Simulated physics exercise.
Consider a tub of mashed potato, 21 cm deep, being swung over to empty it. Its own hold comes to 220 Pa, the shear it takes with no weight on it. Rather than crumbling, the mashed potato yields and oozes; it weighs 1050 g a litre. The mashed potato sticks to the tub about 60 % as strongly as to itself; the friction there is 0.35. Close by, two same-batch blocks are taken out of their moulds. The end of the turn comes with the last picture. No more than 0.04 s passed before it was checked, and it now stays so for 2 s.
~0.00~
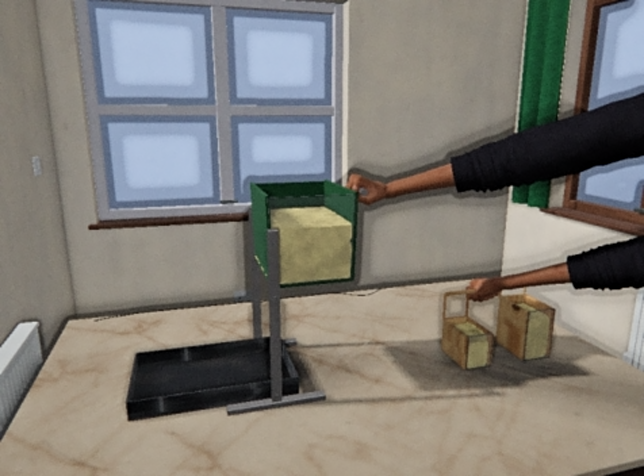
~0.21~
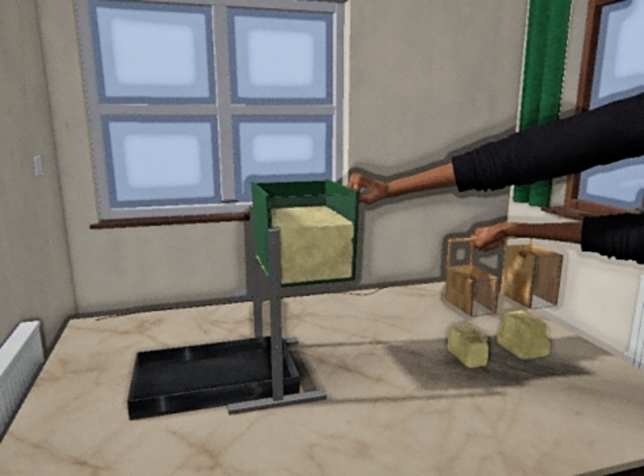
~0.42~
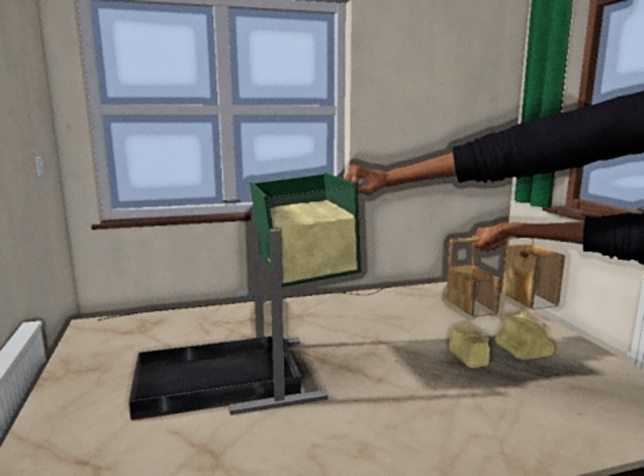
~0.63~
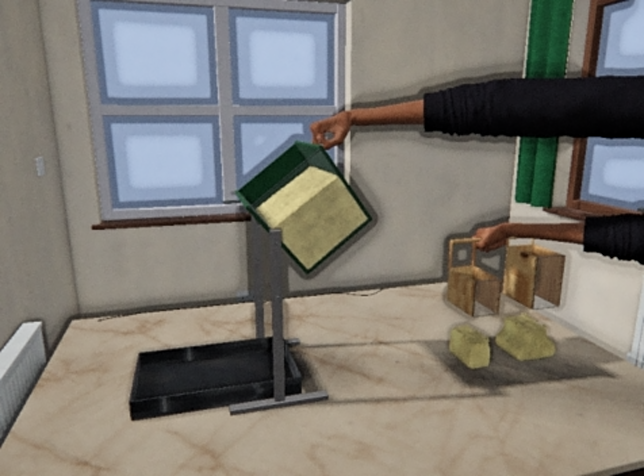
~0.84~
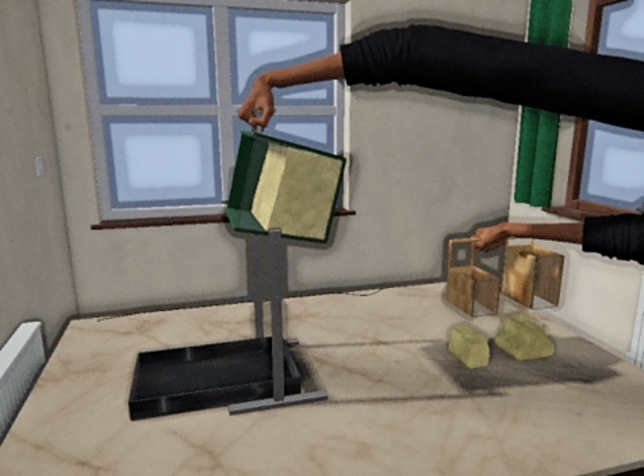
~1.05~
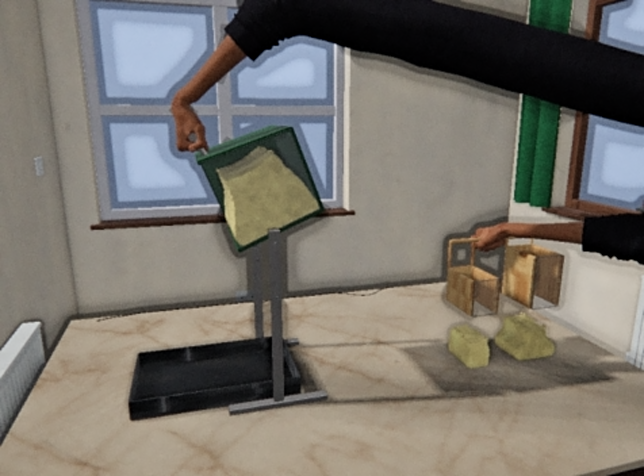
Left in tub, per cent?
0 %.
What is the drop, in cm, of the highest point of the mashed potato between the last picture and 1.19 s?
Around 10 cm below its level in the last picture.
By 1.19 s, the tub is at 111 degrees and holds 57 %.
By 1.36 s, the tub is at 111 degrees and holds 17 %.
By 1.53 s, the tub is at 111 degrees and holds 0 %.
By 1.70 s, the tub is at 111 degrees and holds 0 %.
By 3.05 s, at the end, the tub is at 111 degrees and holds 0 %.
